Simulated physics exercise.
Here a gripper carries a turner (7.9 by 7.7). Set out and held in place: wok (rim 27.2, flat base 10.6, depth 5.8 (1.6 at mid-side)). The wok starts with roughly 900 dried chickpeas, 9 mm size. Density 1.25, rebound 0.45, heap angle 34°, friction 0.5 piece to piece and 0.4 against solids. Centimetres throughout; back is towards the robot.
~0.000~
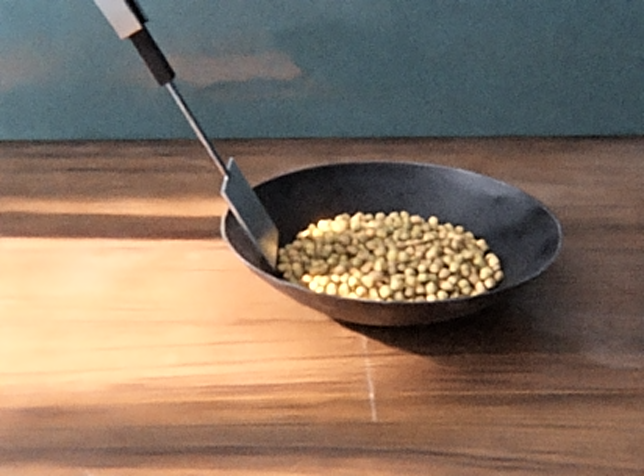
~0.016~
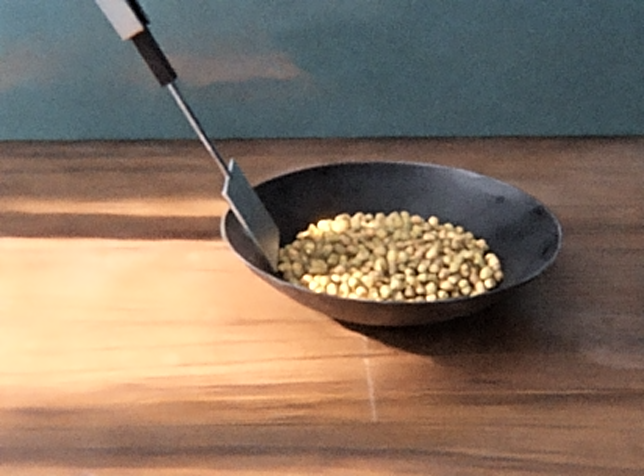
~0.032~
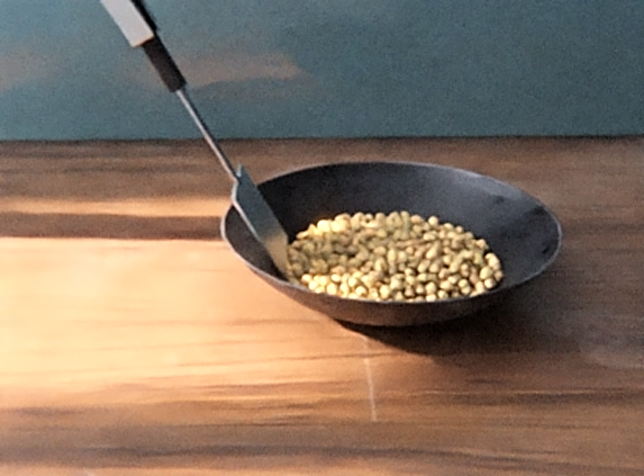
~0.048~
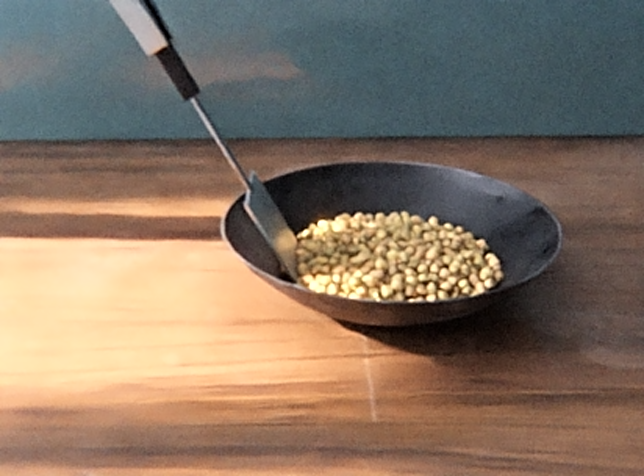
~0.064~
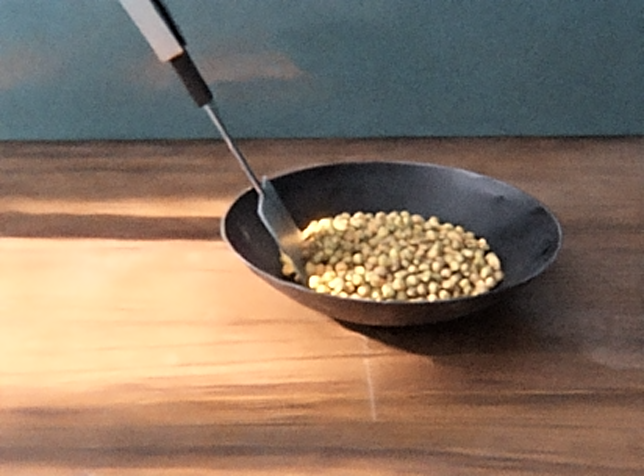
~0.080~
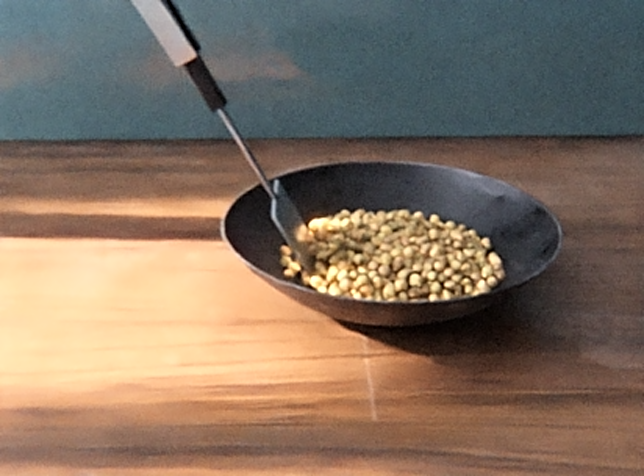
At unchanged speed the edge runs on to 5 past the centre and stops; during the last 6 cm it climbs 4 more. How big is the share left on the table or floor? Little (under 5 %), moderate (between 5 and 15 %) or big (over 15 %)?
On the table or floor the share is little, under 5 %.
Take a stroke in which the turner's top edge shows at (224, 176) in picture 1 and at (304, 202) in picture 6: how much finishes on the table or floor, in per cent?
Some 10 per cent.
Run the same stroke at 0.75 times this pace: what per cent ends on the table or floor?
Some 0 per cent.
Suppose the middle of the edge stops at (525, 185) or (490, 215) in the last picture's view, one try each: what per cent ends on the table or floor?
Some 30 and 15 per cent.
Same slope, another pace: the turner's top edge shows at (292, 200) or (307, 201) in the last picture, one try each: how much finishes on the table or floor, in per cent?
Some 5 and 10 per cent.
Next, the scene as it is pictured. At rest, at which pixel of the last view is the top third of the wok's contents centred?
At about (482, 241).
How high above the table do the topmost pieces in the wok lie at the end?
Some 6.0 cm.
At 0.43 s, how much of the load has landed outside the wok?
About 0 per cent.
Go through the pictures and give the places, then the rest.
The first frame shows turner top edge at (227, 174), sloping 62°; upper third of the load around (389, 253), from x 280 to 500, top at y 215; 900 in the wok.
The second frame shows turner top edge at (228, 175), sloping 62°; upper third of the load around (389, 253), from x 280 to 500, top at y 215.
The third frame shows turner top edge at (237, 180), sloping 62°; upper third of the load around (389, 253), from x 280 to 500, top at y 215.
The fourth frame shows turner top edge at (250, 187), sloping 62°; upper third of the load around (387, 253), from x 285 to 500, top at y 215.
The fifth frame shows turner top edge at (262, 193), sloping 62°; upper third of the load around (383, 252), from x 285 to 500, top at y 215.
The sixth frame shows turner top edge at (275, 197), sloping 62°; upper third of the load around (389, 250), from x 285 to 500, top at y 215; 900 in the wok.
By 0.14 s, sloping 62°, highest piece 5 above the table; 900 in the wok.
By 0.20 s, sloping 62°, highest piece 6 above the table; 900 in the wok.
By 0.43 s, sloping 62°, highest piece 6 above the table; 900 in the wok.
By 1.48 s, sloping 62°, highest piece 6 above the table; 900 in the wok.
Final count, 900 in the wok. That is 0 % on the table or floor.
